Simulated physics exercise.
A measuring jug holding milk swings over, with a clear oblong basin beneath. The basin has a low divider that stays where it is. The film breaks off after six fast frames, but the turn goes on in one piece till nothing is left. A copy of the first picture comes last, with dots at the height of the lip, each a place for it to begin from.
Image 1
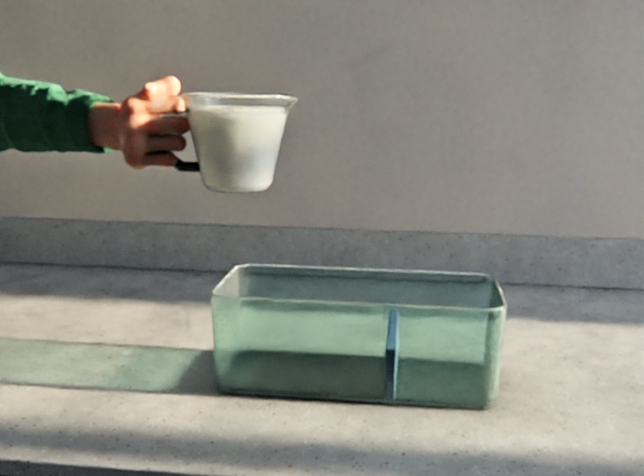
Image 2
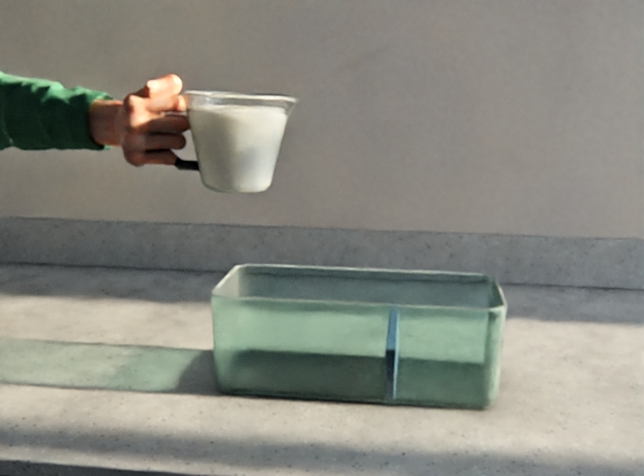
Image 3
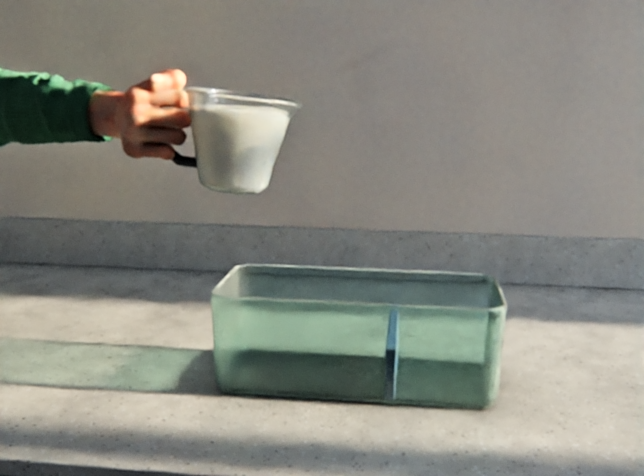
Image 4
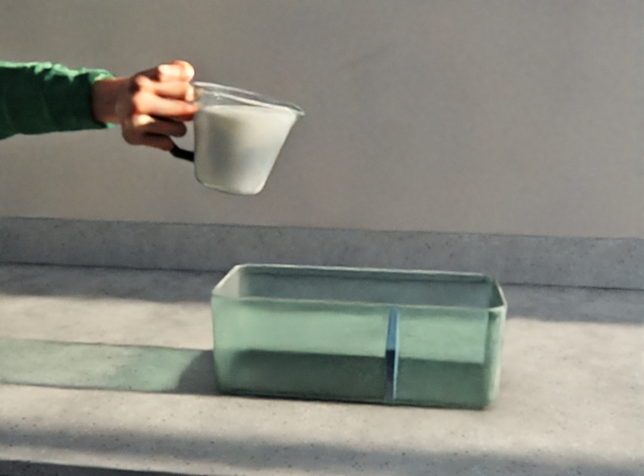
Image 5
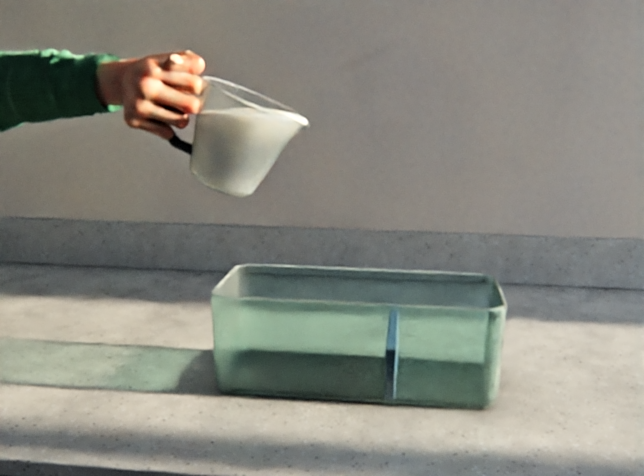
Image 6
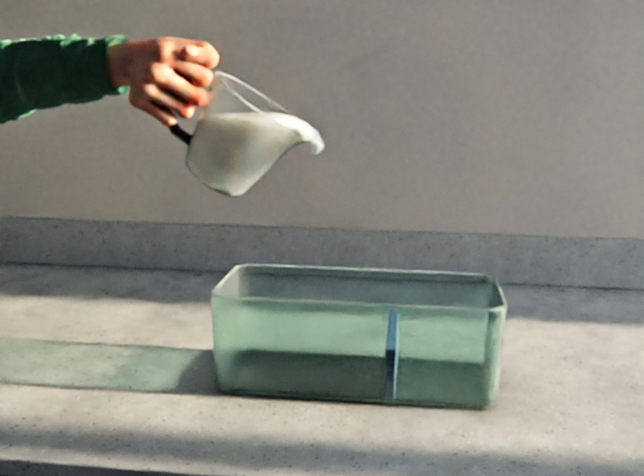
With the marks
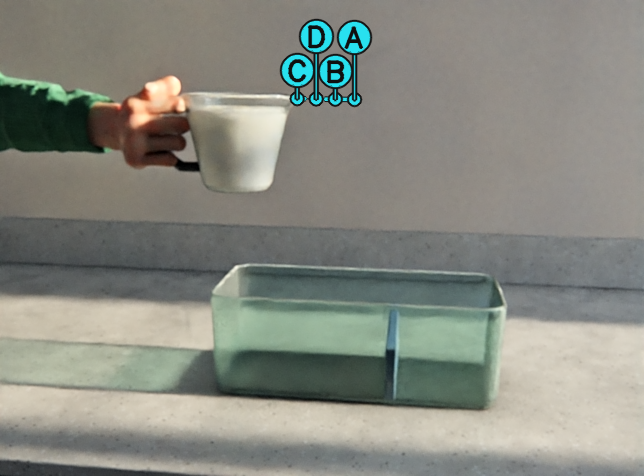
A hand tilts a clear jug of milk rightward until milk curls over its lip.
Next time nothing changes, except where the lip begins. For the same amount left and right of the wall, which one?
B beats the others.
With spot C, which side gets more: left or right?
More ends on the left.
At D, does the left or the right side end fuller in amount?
The left side.
In cyan, A at (354, 99); B at (335, 99); C at (297, 98); D at (316, 98).
If A is chosen, about 13 % ends left of the wall and 86 % right of it.
If B is chosen, about 50 % ends left of the wall and 49 % right of it.
If C is chosen, about 93 % ends left of the wall and 4 % right of it; 4 % is lost outside.
If D is chosen, about 83 % ends left of the wall and 15 % right of it.
